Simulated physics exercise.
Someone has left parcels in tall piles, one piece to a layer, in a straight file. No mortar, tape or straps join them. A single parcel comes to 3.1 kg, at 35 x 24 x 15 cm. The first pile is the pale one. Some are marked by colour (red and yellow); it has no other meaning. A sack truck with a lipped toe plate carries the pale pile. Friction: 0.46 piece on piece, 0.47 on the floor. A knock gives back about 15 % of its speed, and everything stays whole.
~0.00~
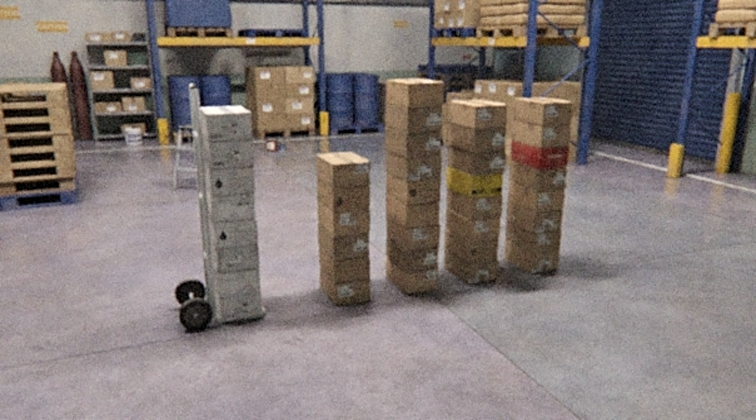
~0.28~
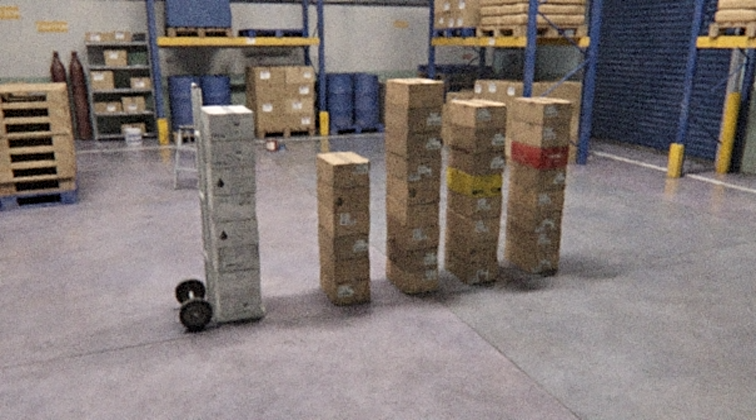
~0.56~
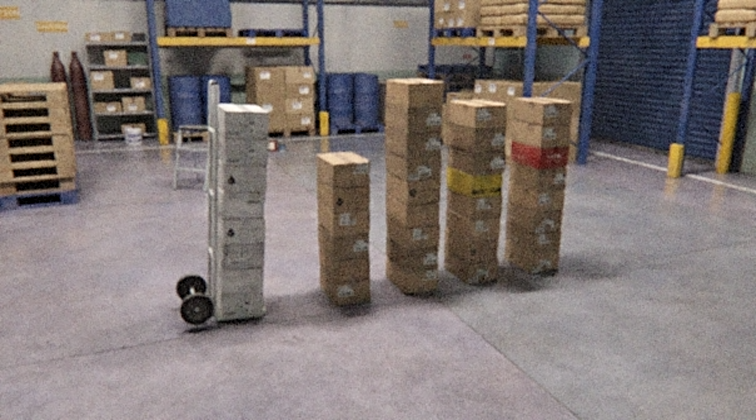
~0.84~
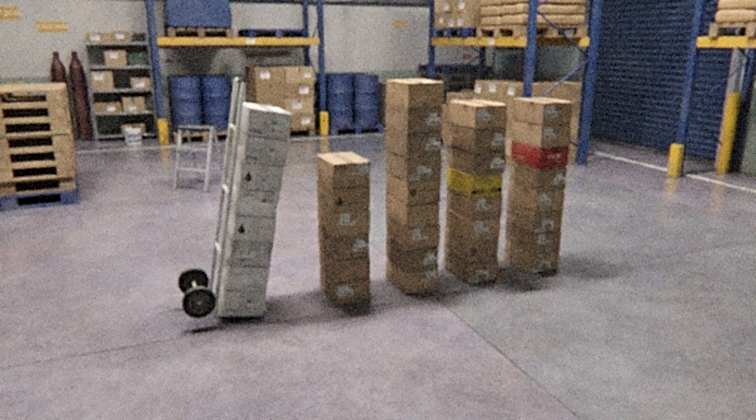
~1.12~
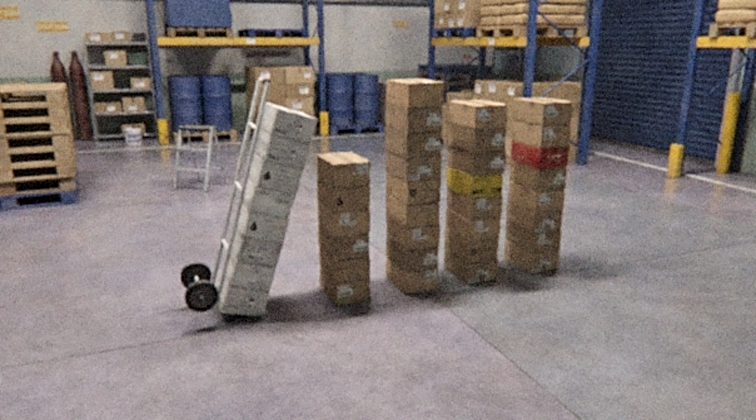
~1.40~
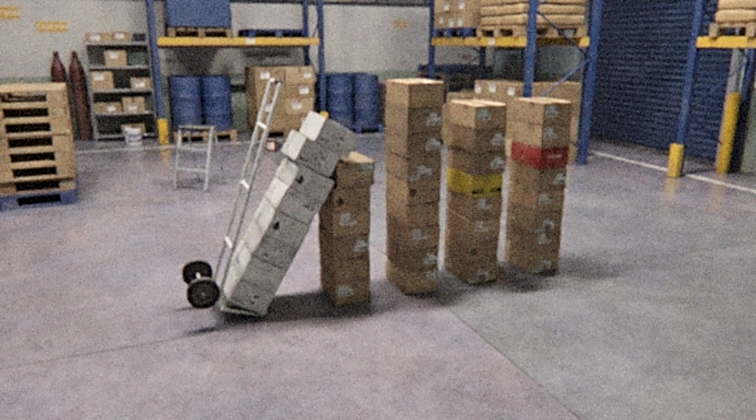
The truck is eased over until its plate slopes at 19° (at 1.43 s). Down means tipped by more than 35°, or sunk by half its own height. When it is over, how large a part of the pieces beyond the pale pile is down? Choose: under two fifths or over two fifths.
Ending down: Upwards of two fifths.
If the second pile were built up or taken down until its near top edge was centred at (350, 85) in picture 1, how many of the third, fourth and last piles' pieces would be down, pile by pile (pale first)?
Then third 9, fourth 8, last 7.
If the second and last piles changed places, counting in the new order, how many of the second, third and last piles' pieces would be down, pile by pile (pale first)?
In that case second 7, third 9, last 5.
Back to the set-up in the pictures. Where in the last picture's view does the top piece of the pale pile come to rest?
At about (478, 194).
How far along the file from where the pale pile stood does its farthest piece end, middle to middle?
Roughly 170 cm along.
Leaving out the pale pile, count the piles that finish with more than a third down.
The count is 4.
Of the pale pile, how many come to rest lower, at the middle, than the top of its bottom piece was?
The count is 3.
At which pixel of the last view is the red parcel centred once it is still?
At about (672, 232).
By 2.16 s, 8 of the pale pile down; none of the 31 other parcels down, 15 disturbed.
By 3.00 s, 8 of the pale pile down; 15 of the 31 other parcels down; yellow parcel tilted 28°; red parcel tilted 12°.
By 3.60 s, 8 of the pale pile down; 29 of the 31 other parcels down; red parcel on its side; yellow parcel tilted 48°, 37 cm lower.
When it is over (4.9 s), 8 of the pale pile down; 29 of the 31 other parcels down; red parcel upside down; yellow parcel tilted 35°, 45 cm lower. That is 94 per cent. In pixels of the last frame, middles, red parcel near (672, 232), yellow parcel near (584, 227).
